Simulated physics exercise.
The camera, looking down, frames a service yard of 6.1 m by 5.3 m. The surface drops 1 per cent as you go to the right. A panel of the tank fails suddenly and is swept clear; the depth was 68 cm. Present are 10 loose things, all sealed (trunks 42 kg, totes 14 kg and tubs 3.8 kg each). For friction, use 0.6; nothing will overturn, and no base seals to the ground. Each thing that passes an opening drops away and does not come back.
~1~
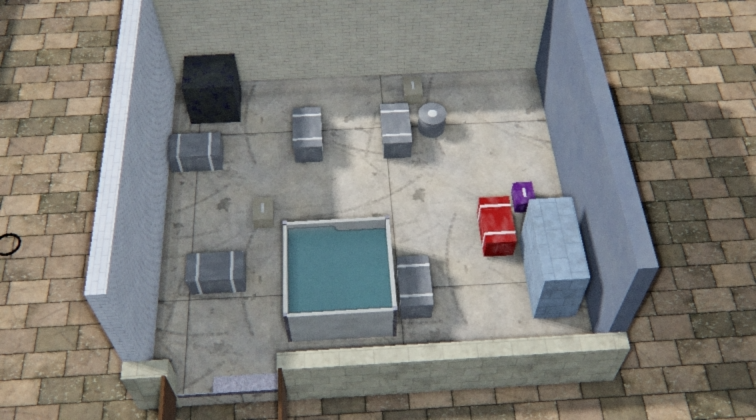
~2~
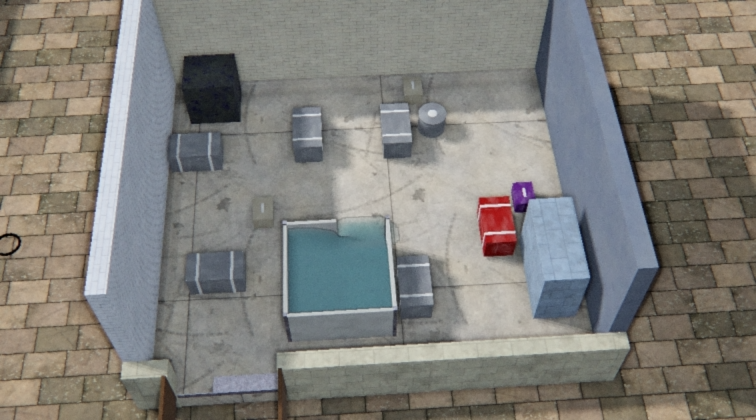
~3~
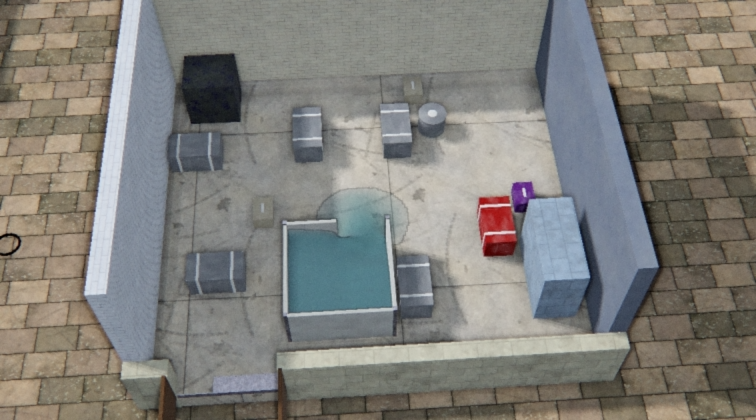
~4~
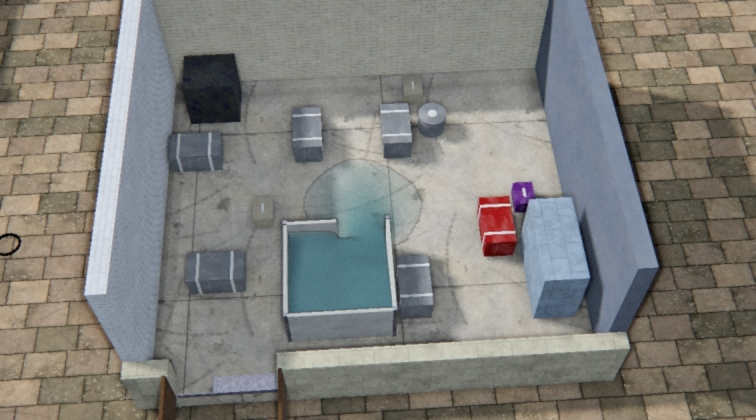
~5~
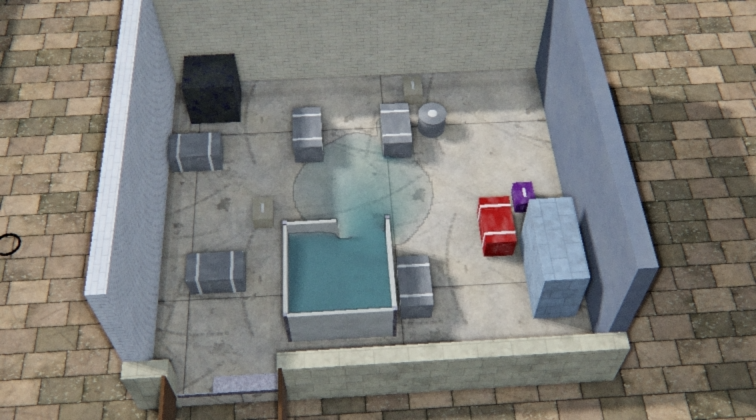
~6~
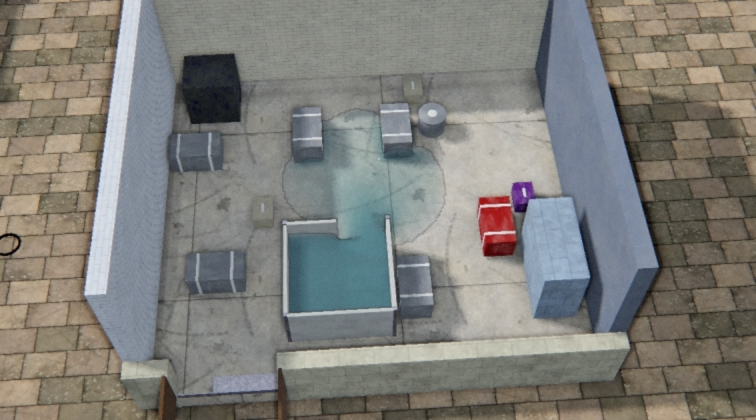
At the start, a walled yard seen from above holds a tank of teal water among gray, red and purple containers. Part of the tank's far wall opens, and water pours out through the gap, spreading in a widening pale sheet toward the back of the yard, while the containers stay still.
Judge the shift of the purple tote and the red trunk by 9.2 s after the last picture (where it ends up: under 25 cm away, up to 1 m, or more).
Outcome: Purple tote: Practically unmoved. Red trunk: Practically unmoved.
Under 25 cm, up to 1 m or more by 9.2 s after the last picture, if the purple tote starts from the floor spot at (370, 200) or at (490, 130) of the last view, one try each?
One after the other: It is taken far off, and then it is taken far off.
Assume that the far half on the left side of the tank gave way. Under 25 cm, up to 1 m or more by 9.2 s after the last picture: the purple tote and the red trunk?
In that situation the purple tote stays about where it was, while the red trunk stays about where it was.
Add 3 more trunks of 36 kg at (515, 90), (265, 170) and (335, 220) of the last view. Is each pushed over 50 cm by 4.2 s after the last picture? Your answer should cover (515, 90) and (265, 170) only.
In the order asked: Clear of the mark; shy of the mark.
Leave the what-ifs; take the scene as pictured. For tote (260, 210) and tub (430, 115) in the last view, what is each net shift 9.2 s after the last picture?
Taken in order, the shifts are 0 cm and 250 cm.
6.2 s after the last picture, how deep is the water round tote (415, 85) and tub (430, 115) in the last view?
Depths: Near 7 cm, then near 10 cm.
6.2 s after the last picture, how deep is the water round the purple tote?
I'd say around 9 cm.
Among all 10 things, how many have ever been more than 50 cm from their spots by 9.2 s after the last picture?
By my tally, 3.
Then, 1.2 s after the last picture the purple tote is near (524, 193), 0.0 m from its start, aground; the red trunk is near (497, 219), 0.0 m from its start, aground; 0 of 10 are out; 0 afloat.
Then, 3.8 s after the last picture the purple tote is near (524, 193), 0.0 m from its start, aground; the red trunk is near (497, 219), 0.0 m from its start, aground; 0 of 10 are out; 1 afloat.
Then, 6.2 s after the last picture the purple tote is near (525, 194), 0.0 m from its start, aground; the red trunk is near (497, 219), 0.0 m from its start, aground; 0 of 10 are out; 1 afloat.
Then, 9.2 s after the last picture the purple tote is near (528, 195), 0.1 m from its start, aground; the red trunk is near (497, 219), 0.0 m from its start, aground; 0 of 10 are out; 1 afloat.
